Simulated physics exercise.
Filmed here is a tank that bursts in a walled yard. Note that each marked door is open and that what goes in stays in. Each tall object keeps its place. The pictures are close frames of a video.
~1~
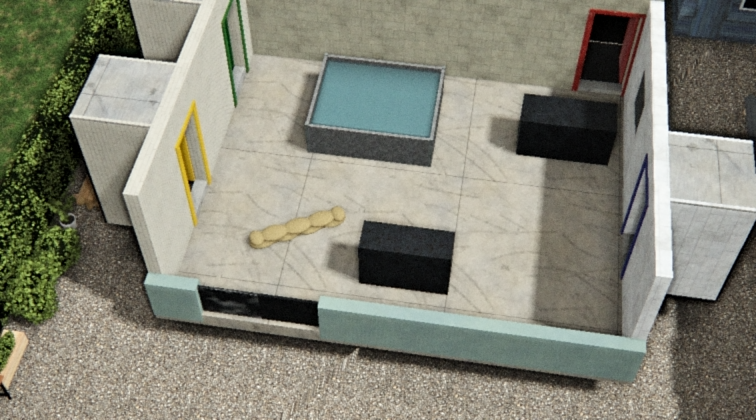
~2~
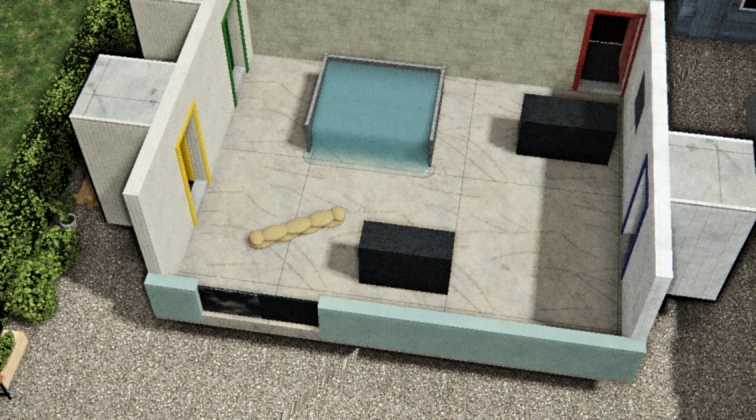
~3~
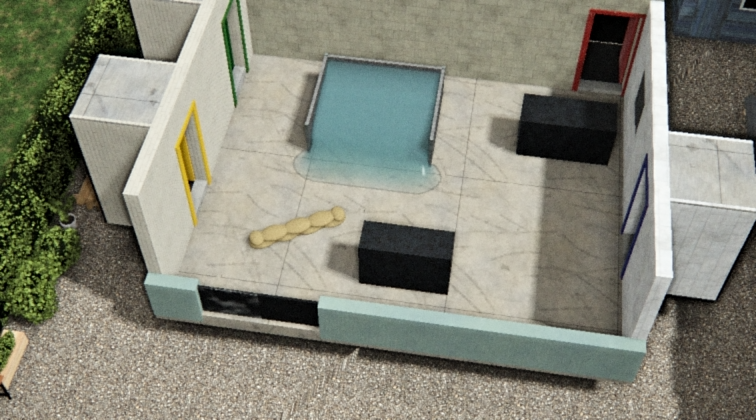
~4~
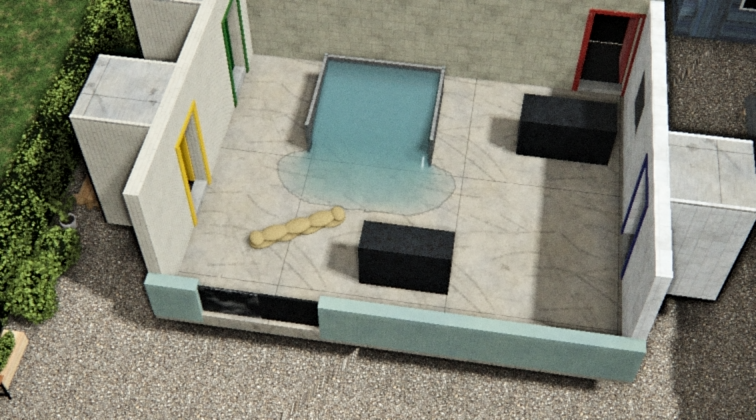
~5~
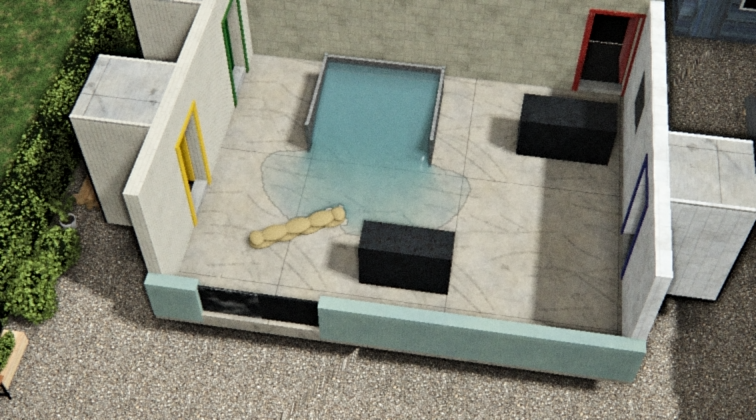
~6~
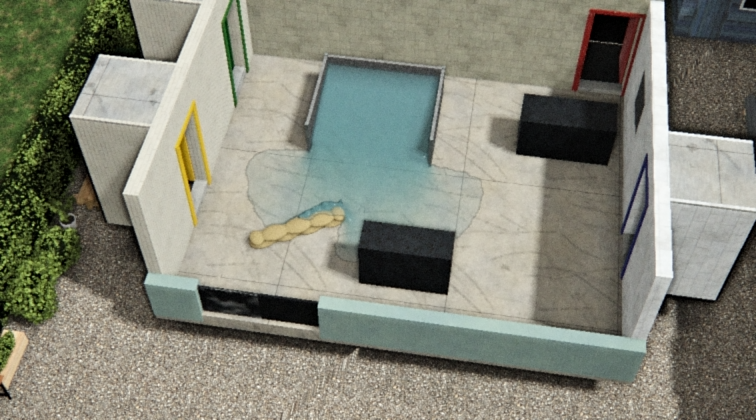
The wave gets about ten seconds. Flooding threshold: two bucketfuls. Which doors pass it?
The blue door passes it; the green door does not pass it; the yellow door passes it; the red door does not pass it.
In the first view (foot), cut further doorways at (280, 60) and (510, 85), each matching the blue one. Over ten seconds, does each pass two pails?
In order: Exceeds it, falls short.
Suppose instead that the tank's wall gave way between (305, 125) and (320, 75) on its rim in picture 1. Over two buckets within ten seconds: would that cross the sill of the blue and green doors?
Blue door: Falls short; green door: Exceeds the limit.
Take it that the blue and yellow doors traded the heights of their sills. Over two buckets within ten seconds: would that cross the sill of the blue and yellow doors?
As I see it, blue door doesn't reach it while yellow door overshoots.
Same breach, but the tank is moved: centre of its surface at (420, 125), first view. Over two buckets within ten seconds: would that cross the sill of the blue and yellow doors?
Lab note - blue door crosses the line; yellow door doesn't reach it.
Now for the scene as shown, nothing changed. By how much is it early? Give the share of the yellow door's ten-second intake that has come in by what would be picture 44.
Near 100 in a hundred.
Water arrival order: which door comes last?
It's the red-painted one.
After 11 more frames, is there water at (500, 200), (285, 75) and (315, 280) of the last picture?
Result, as listed: Not wetted / not wetted / wetted.
A moment on, water covers 35 % of the floor; the blue door not reached, the green door not reached, the yellow door not reached, the red door not reached.
Next, water covers 45 % of the floor; the blue door not reached, the green door not reached, the yellow door under two buckets in, the red door not reached.
Then, water covers 65 % of the floor; the blue door over two buckets in, the green door not reached, the yellow door over two buckets in, the red door not reached.
Later, water covers 80 % of the floor; the blue door far over two buckets in, the green door wet at the sill, nothing in, the yellow door far over two buckets in, the red door wet at the sill, nothing in.
In the end, water covers 95 % of the floor; the blue door far over two buckets in, the green door wet at the sill, nothing in, the yellow door far over two buckets in, the red door wet at the sill, nothing in.
